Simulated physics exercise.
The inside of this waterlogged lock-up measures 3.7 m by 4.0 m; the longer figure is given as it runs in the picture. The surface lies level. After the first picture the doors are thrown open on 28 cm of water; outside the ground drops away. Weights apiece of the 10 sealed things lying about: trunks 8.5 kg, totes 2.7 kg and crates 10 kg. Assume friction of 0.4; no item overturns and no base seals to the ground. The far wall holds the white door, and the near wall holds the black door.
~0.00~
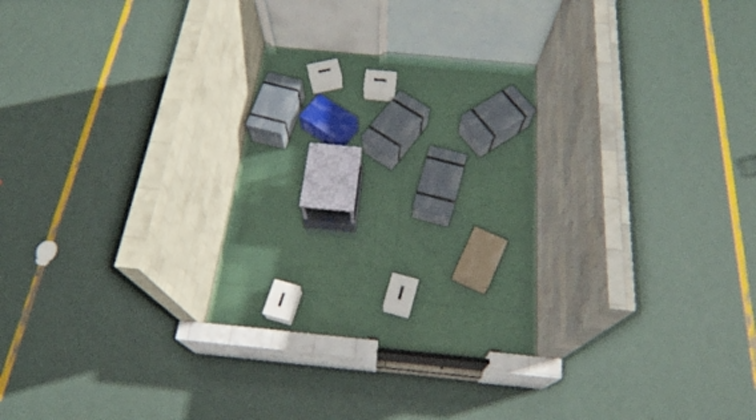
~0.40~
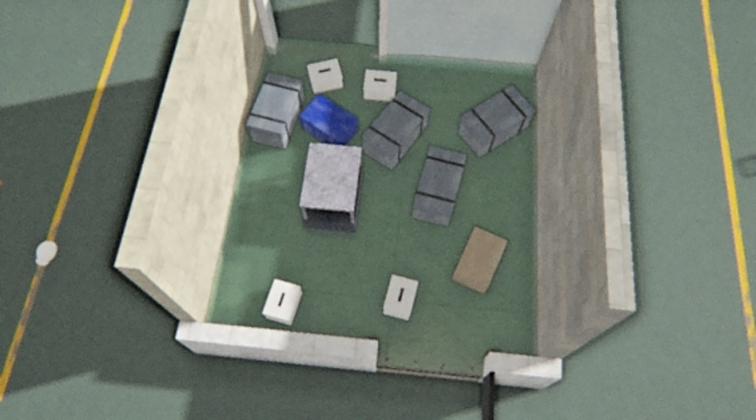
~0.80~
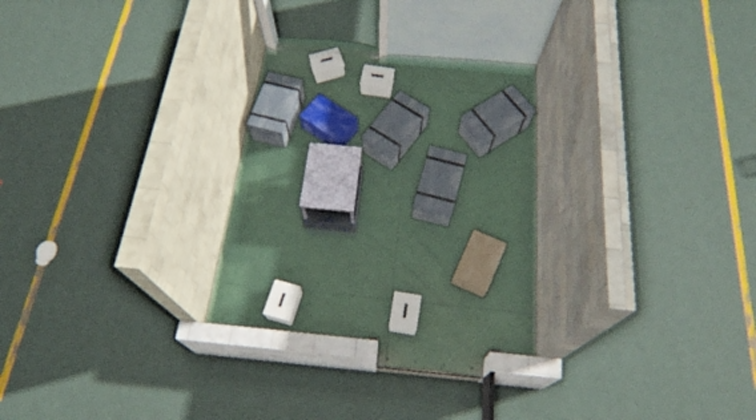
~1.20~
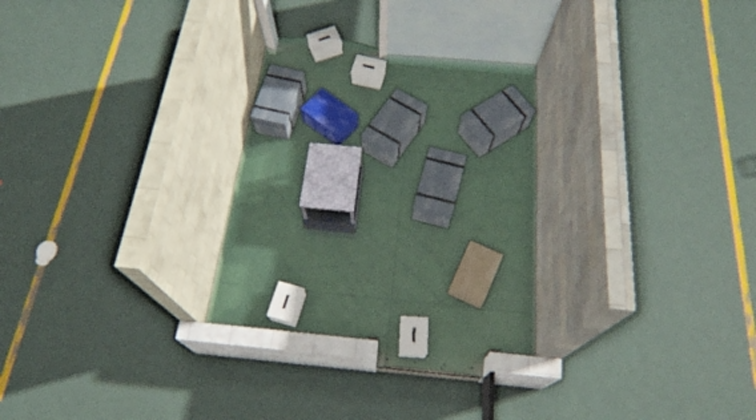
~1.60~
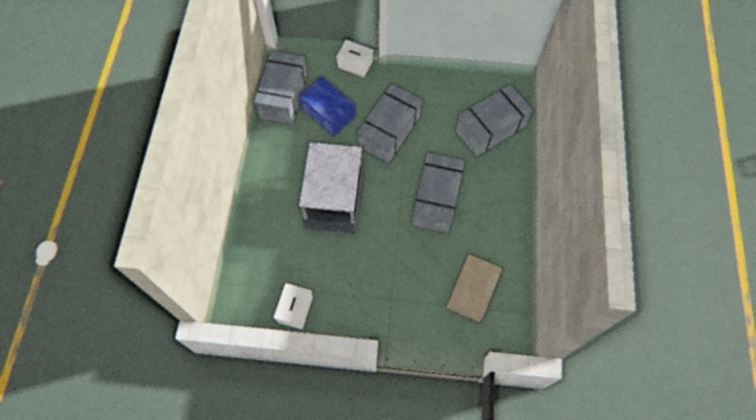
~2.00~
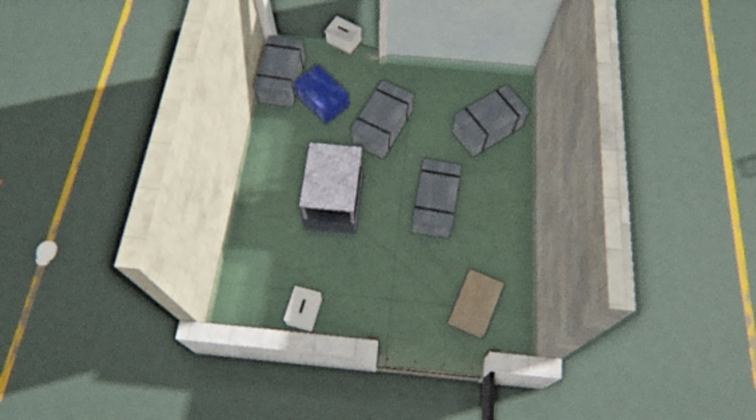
White boxes in a flooded room drifted toward the openings after the doors at both ends opened, and three slipped out of view while the blue crate and gray ones shifted more slowly.
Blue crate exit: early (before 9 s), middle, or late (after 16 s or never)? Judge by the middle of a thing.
Early.
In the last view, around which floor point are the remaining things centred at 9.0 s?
Near (436, 184).
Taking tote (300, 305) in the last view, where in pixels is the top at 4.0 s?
Position: About (336, 314).
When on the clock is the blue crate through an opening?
At roughly 4.0 seconds.
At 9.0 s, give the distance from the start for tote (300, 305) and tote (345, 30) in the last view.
The first is gone out and the second is washed out.
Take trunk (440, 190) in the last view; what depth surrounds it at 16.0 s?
Roughly 5 cm.
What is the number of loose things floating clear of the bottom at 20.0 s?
The count is 0.
After 4.0 s the blue crate has gone out (at 3.8 s); 6 of 10 are out; 4 afloat.
After 9.0 s the blue crate has gone out (at 3.8 s); 8 of 10 are out; 2 afloat.
After 16.0 s the blue crate has gone out (at 3.8 s); 8 of 10 are out; 2 afloat.
After 20.0 s the blue crate has gone out (at 3.8 s); 10 of 10 are out; 0 afloat.
